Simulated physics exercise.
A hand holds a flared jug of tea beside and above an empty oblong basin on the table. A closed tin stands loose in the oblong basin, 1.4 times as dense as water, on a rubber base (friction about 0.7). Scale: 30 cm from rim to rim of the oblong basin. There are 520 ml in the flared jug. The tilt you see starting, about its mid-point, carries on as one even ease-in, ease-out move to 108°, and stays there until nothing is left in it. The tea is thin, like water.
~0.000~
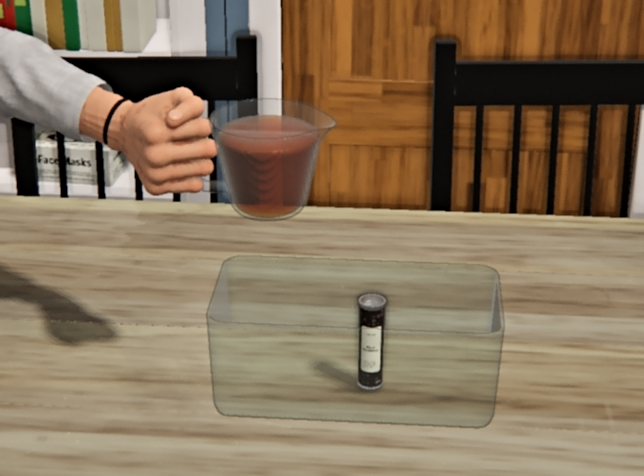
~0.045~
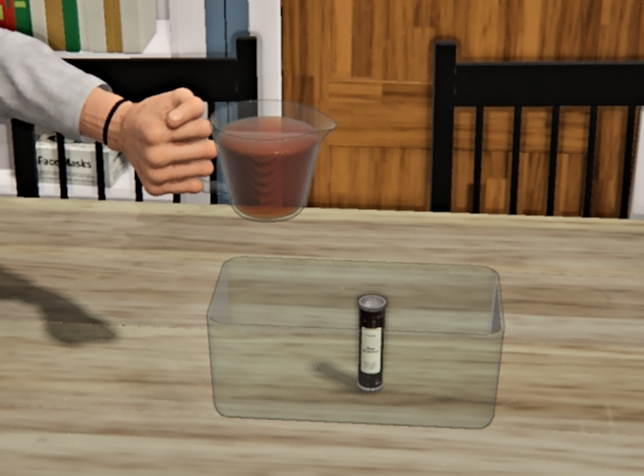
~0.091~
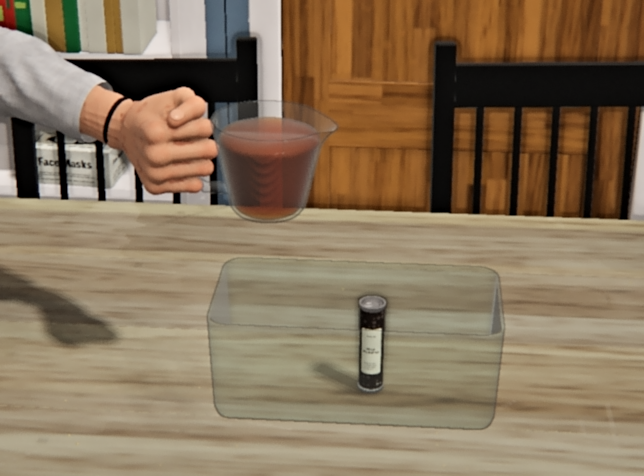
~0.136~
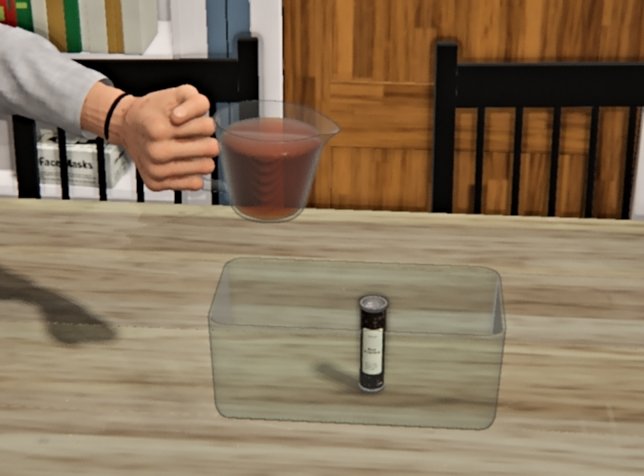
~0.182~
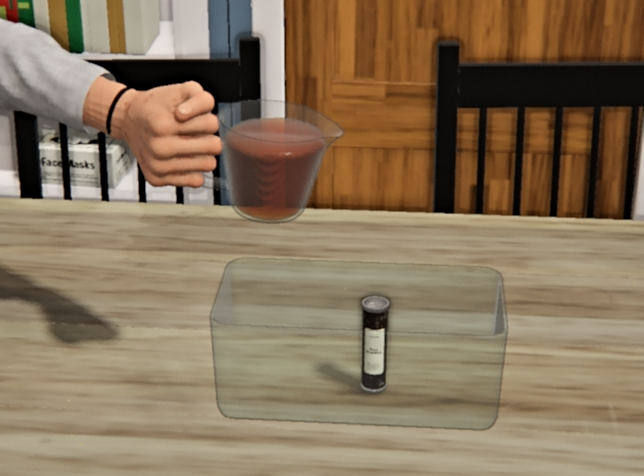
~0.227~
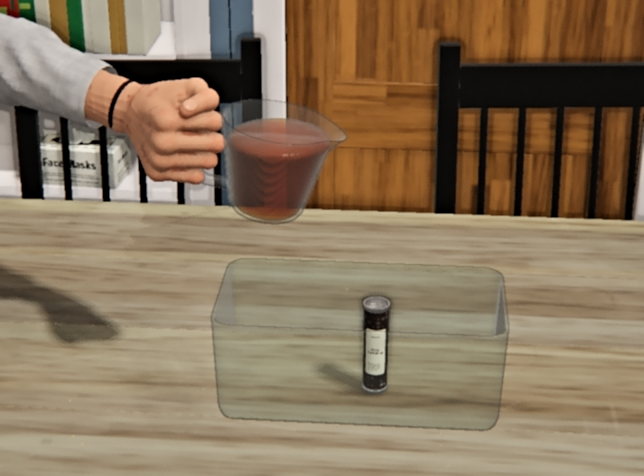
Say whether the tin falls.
It keeps standing.
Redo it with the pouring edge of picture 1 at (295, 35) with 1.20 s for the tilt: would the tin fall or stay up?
Then it goes over.
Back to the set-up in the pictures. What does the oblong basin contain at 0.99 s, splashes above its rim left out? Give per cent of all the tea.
Some 76 per cent.
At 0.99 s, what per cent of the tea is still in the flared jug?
Some 10 per cent.
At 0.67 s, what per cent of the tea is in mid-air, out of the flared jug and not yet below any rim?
Some 22 per cent.
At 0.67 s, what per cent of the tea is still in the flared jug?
About 68 per cent.
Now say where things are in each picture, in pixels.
In the first frame, it leans 0°; its right rim is at (337, 122); the tea meets the walls at (217, 129) and (321, 132); the oblong basin's rim runs from (216, 289) to (500, 300); the tin's top is at (372, 305).
In the second frame, it leans 0°; its right rim is at (337, 124); the tea meets the walls at (217, 130) and (321, 133).
In the third frame, it leans 2°; its right rim is at (338, 126); the tea meets the walls at (218, 130) and (321, 135).
In the fourth frame, it leans 3°; its right rim is at (341, 128); the tea meets the walls at (222, 130) and (324, 136).
In the fifth frame, it leans 6°; its right rim is at (344, 132); the tea meets the walls at (225, 131) and (328, 137).
In the sixth frame, it leans 9°; its right rim is at (348, 136); the tea meets the walls at (228, 132) and (332, 137).
Then, 0.67 s in, the tilt is 64° and 68 per cent is still to pour; the tin stands where it began.
Then, 0.99 s in, the tilt is 100° and 10 per cent is still to pour; the tin stands where it began.
Then, 1.33 s in, the tilt is 108° and 0 per cent is still to pour; the tin stands where it began.
Then, 1.70 s in, the tilt is 108° and 0 per cent is still to pour; the tin stands where it began.
Finally, the tin stands where it began.
